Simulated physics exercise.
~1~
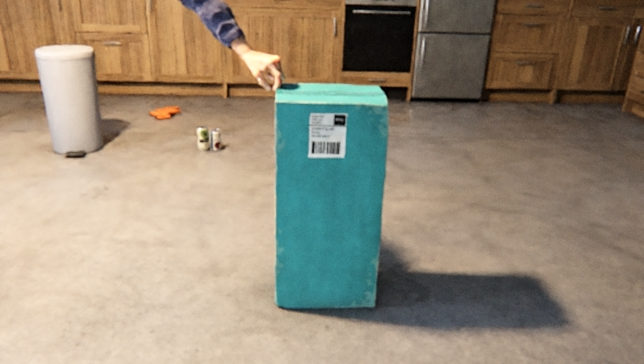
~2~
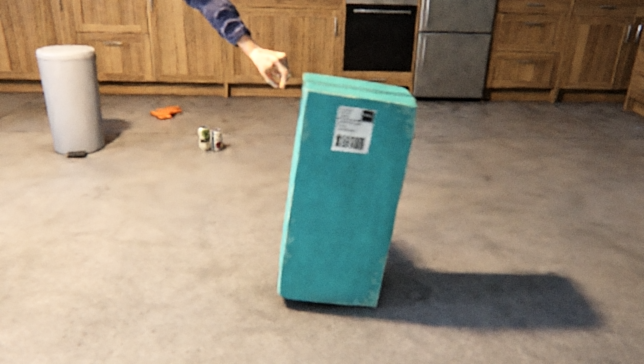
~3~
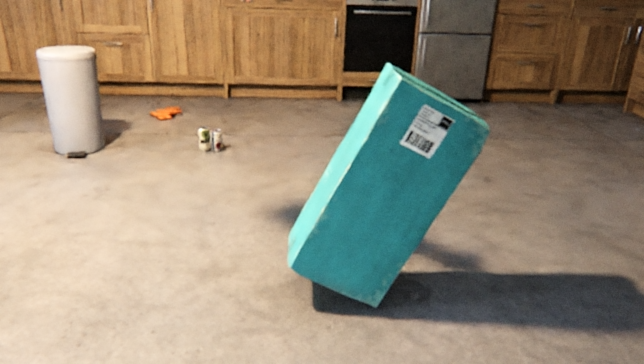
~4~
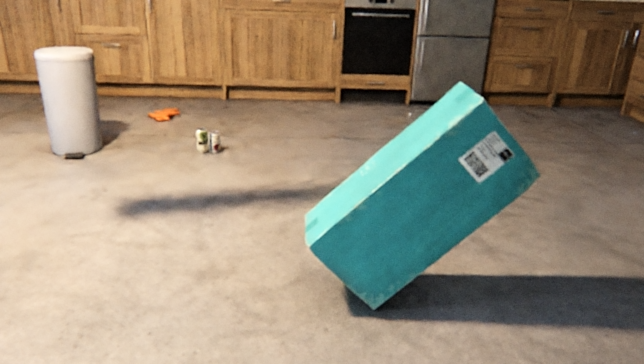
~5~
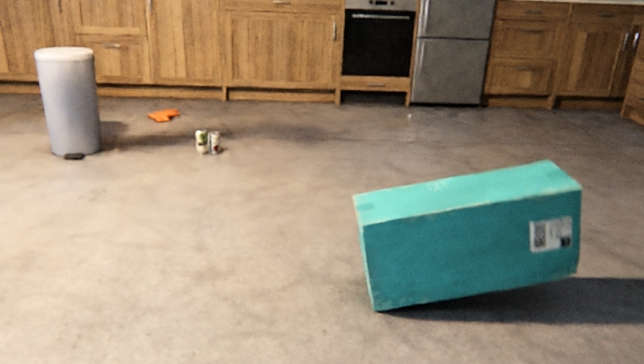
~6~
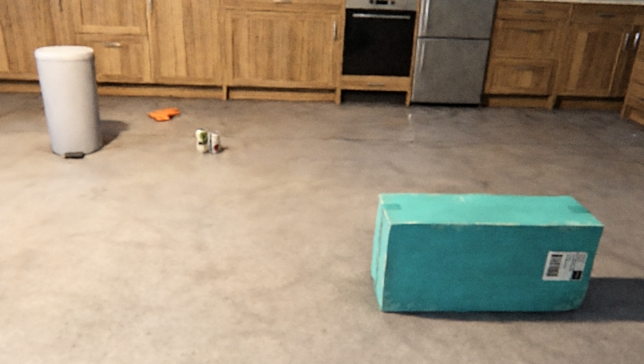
Tall turquoise parcel tipping over to the right after a hand shoves its top, landing on its side on a kitchen floor.
